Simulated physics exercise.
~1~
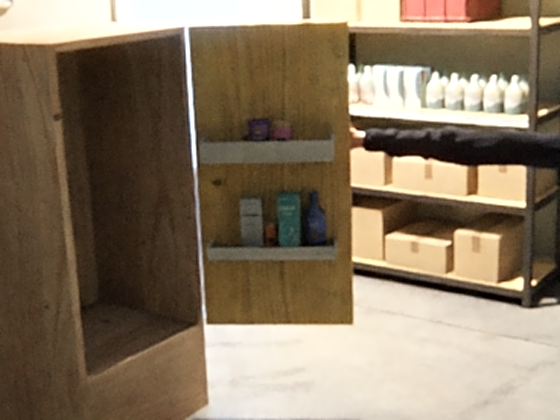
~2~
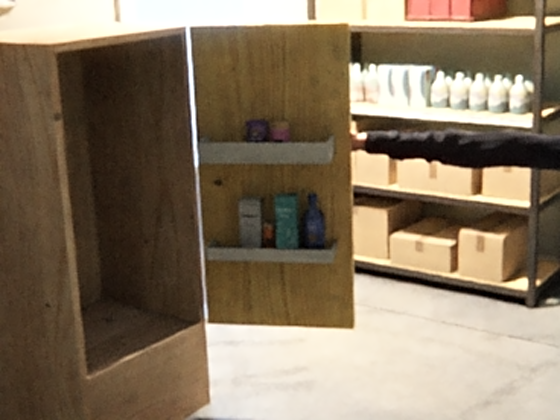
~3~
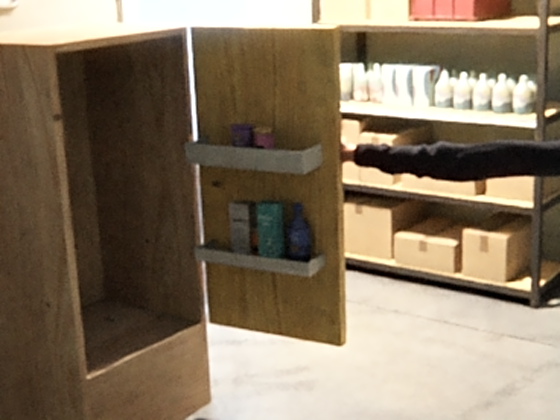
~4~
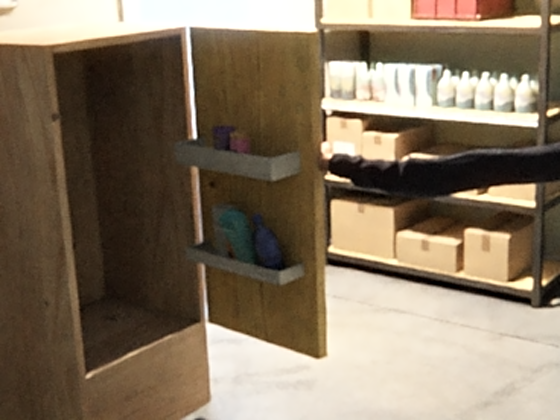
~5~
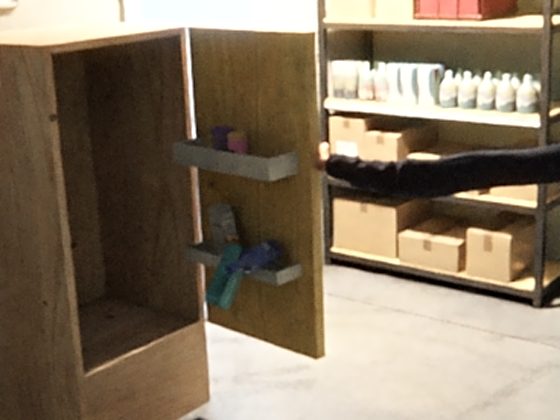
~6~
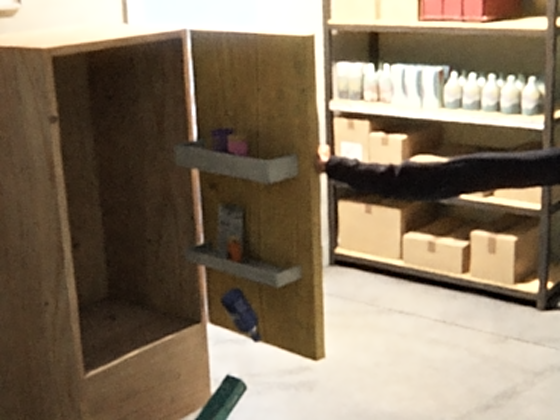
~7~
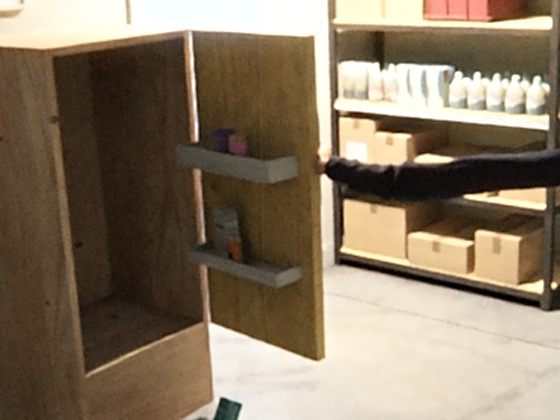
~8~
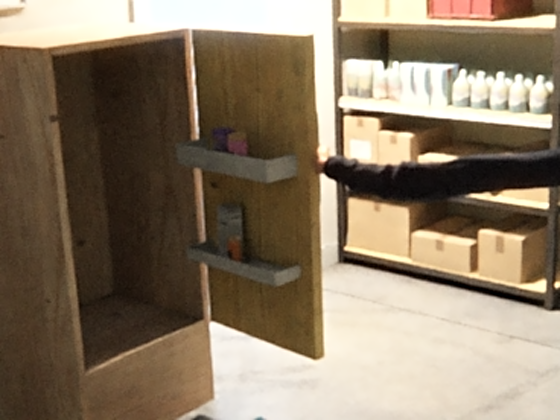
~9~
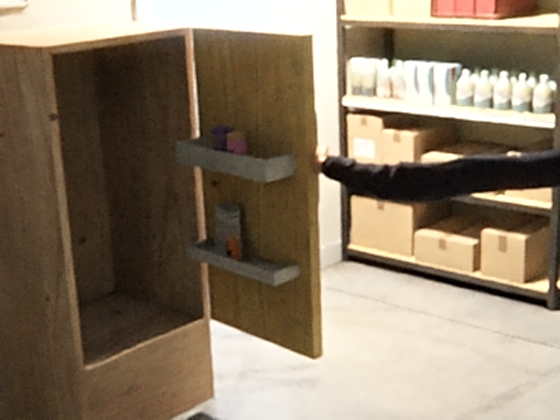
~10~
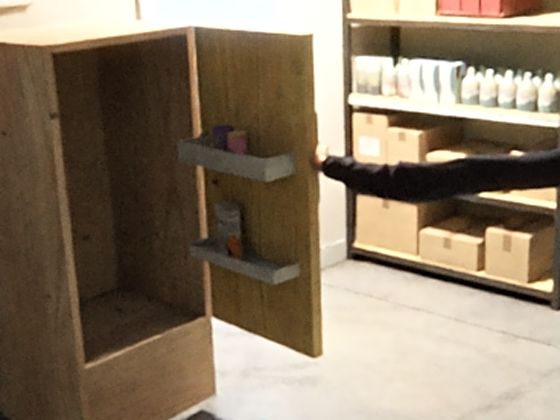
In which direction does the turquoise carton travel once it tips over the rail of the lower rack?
The turquoise carton moves down, dropping below the door toward the floor.
